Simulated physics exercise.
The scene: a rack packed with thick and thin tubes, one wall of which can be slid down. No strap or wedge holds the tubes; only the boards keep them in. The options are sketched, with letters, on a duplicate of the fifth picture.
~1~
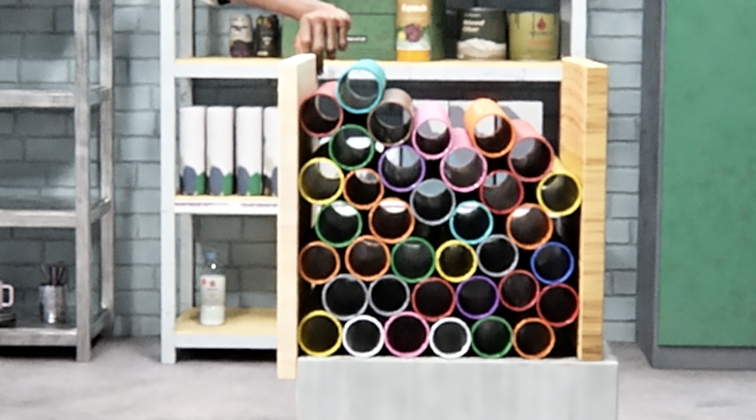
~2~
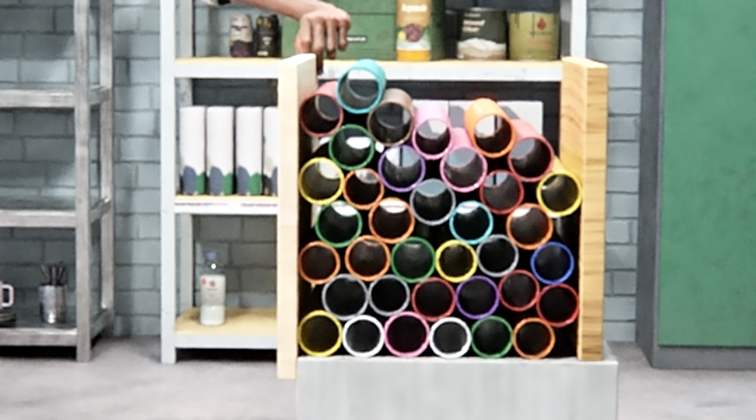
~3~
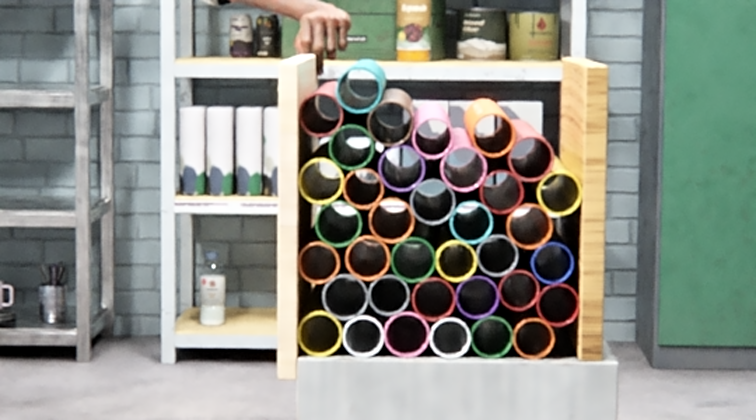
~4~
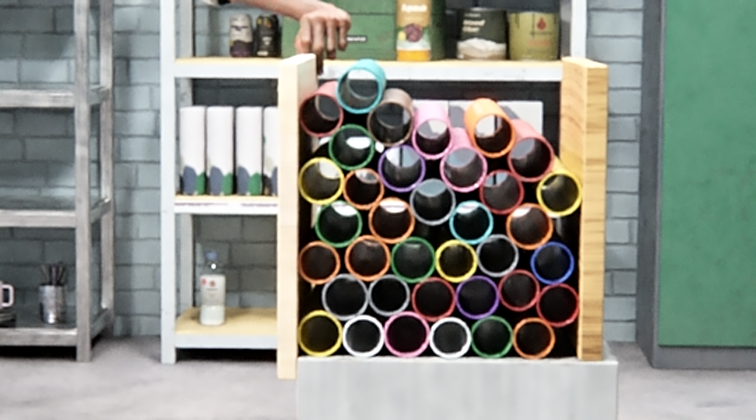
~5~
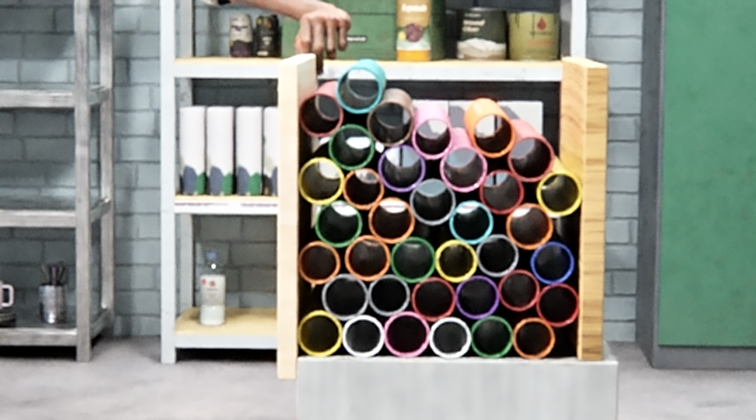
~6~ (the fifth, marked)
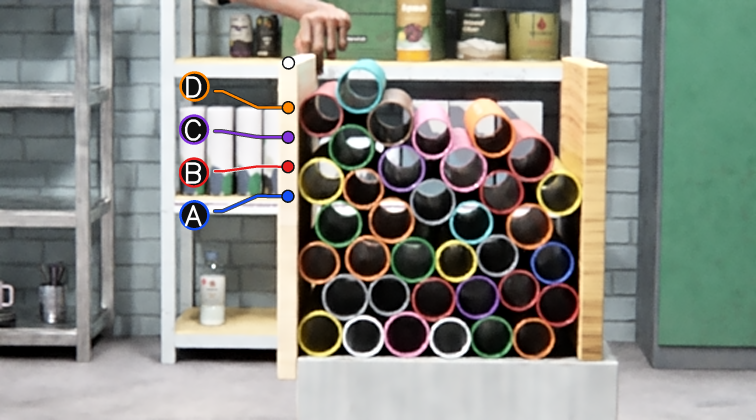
In a workshop or storeroom with grey brick walls, metal shelving and a green panel at right, a fixed camera looks straight at a rack on a pale block. Open-ended tubes rimmed in yellow, orange, pink, purple, green, red and blue lie stacked between two wooden boards, a turquoise one topmost at left. A hand rests above the left board, barely shifting, while the tubes stay still.
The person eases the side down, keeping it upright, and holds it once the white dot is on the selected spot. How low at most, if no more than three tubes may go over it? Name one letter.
The answer is mark A.
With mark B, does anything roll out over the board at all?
At B: Yes.
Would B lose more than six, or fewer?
Fewer than six.
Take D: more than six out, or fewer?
At D, fewer than six.
On the marked copy, A at (288, 196); B at (288, 167); C at (288, 138); D at (288, 107); the white dot at (288, 63).
Following A. Soon after the start, top of the board (298, 126).
Later, top of the board (298, 195).
In the end, top of the board (298, 195), two out over the board.
As for the rest, B two out over the board; C none out over the board; D none out over the board.
